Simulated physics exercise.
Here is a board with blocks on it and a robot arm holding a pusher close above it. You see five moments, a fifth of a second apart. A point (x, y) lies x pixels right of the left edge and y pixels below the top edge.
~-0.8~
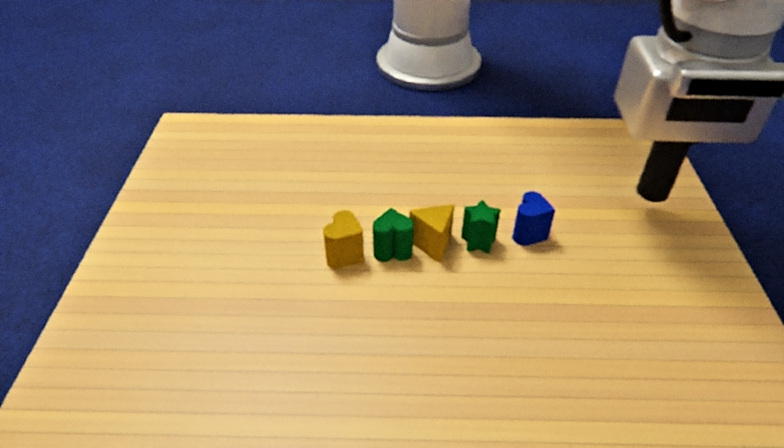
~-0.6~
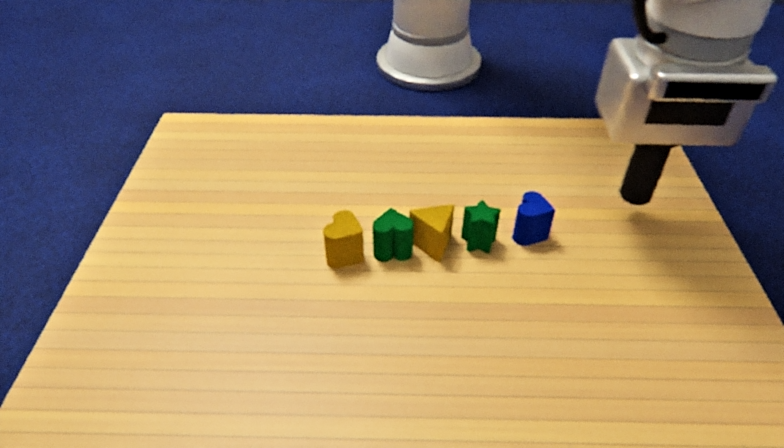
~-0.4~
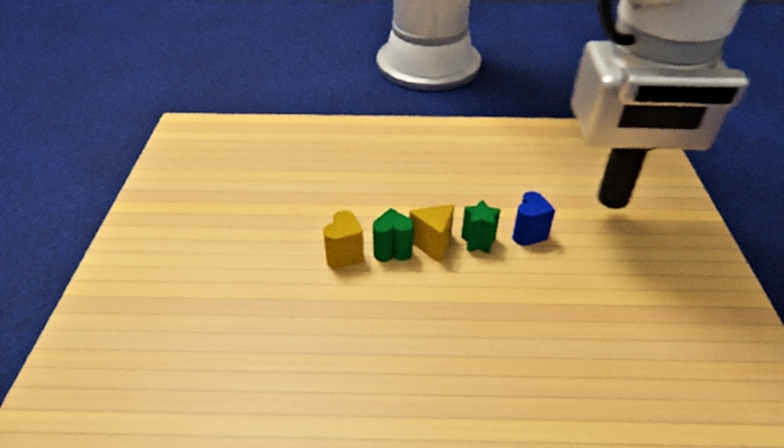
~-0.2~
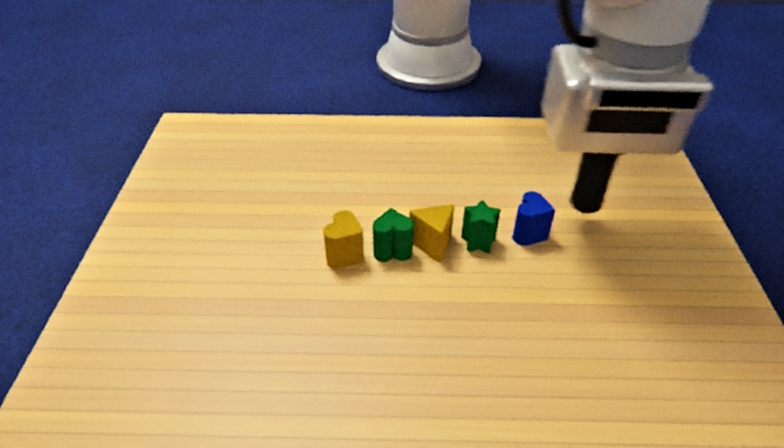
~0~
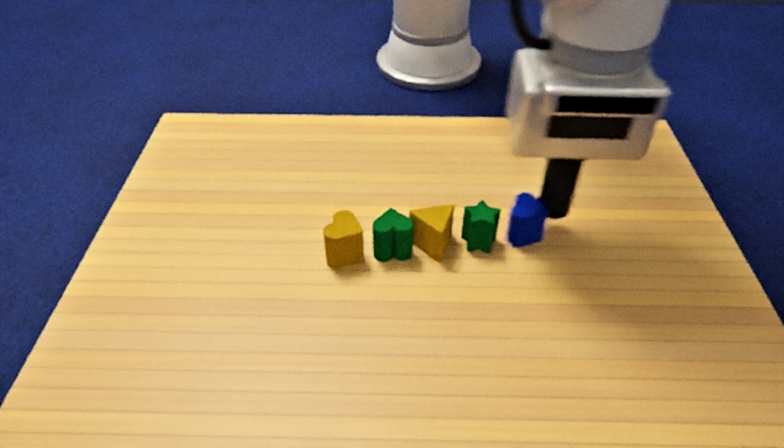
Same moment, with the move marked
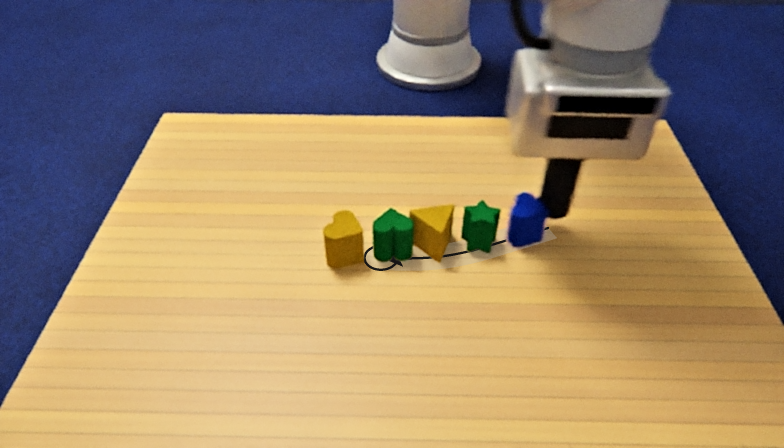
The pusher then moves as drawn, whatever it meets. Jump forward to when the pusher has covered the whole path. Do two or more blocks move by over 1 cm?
It seems so.
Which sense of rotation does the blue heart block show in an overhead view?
It is turned anticlockwise.
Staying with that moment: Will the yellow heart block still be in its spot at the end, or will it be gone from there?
Displaced, by a centimetre or more.
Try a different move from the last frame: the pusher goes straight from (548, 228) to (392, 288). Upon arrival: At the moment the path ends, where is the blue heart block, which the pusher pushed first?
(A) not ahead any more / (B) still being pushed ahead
B
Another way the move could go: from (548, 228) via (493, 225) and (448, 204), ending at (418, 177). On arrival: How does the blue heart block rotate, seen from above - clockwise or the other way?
If we look at it from overhead, the blue heart block pivots counter-clockwise.
Drawn move, from (548, 228) over (497, 243) and (442, 256) to (381, 258).
On the path given first. One third of the way, pusher at (500, 226); yellow triangular piece at (415, 210); green star block at (445, 215), turned 30° clockwise; blue heart block at (474, 221).
Two thirds of the way, pusher at (443, 239); green heart block at (378, 223); yellow triangular piece at (393, 200), turned 15° clockwise; green star block at (412, 218); blue heart block at (426, 245), turned 30° anticlockwise.
At the end, pusher at (381, 240); yellow heart block at (285, 224); green heart block at (322, 215); yellow triangular piece at (378, 194), turned 70° clockwise; green star block at (356, 216), turned 155° clockwise; blue heart block at (406, 251), turned 80° anticlockwise.
